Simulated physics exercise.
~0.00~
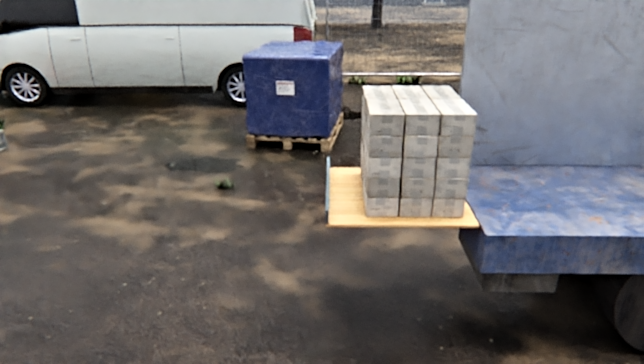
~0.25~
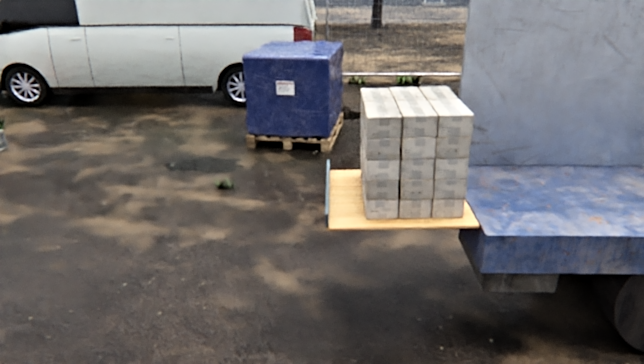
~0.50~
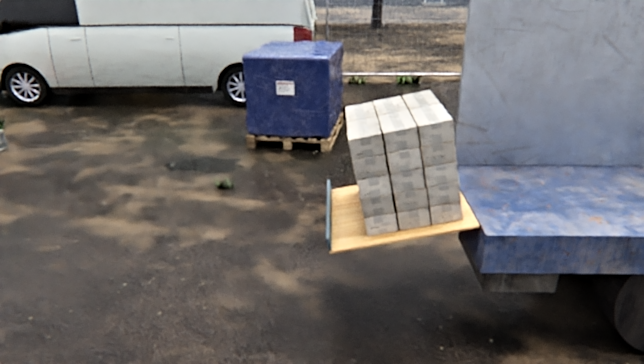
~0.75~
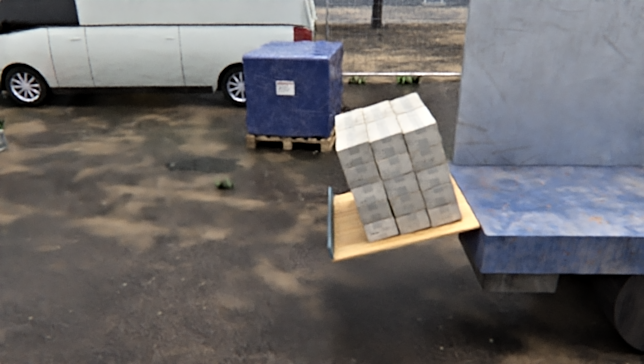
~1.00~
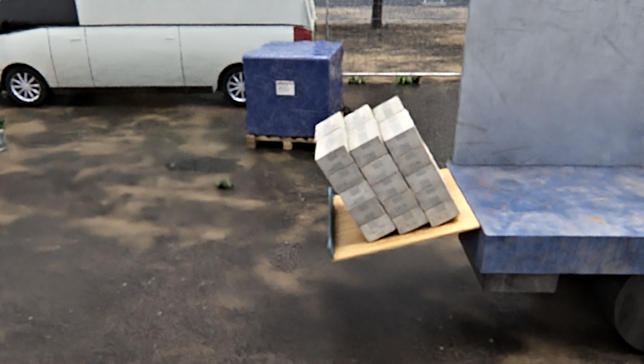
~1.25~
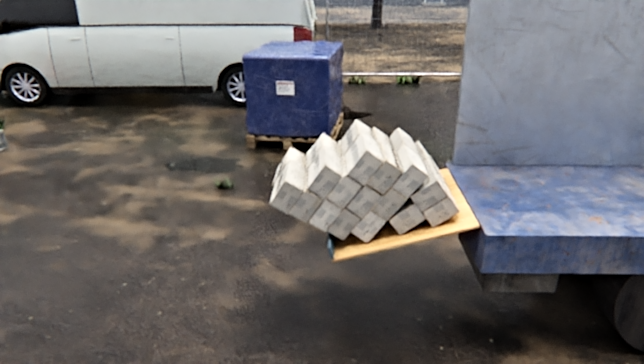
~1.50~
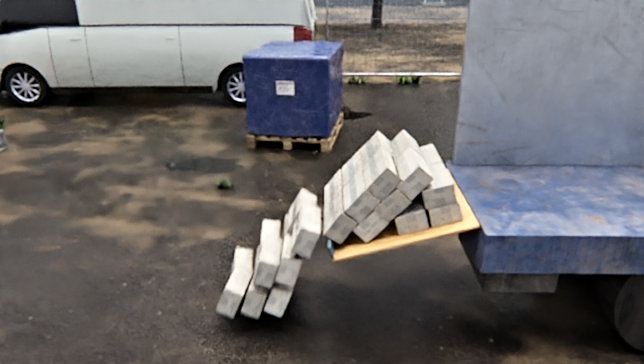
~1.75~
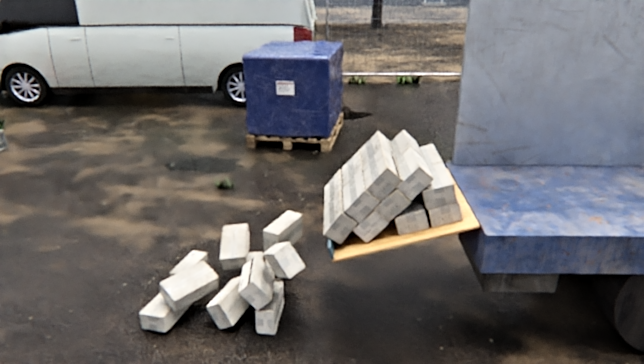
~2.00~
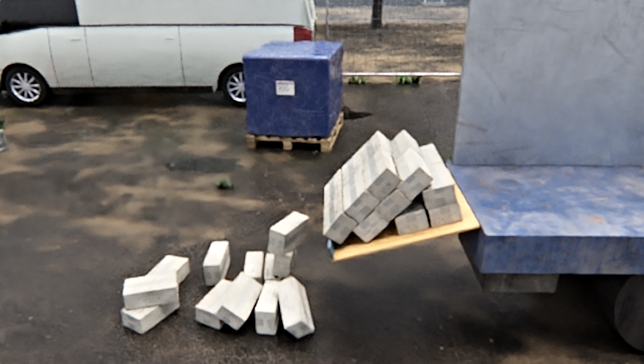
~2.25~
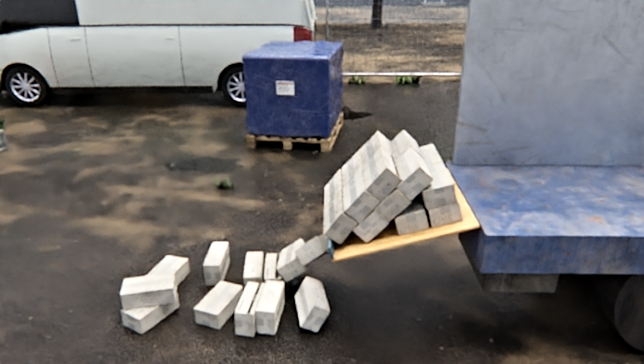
Stacked pale boxes lean left as the lorry's platform tilts, and some tumble onto the ground.
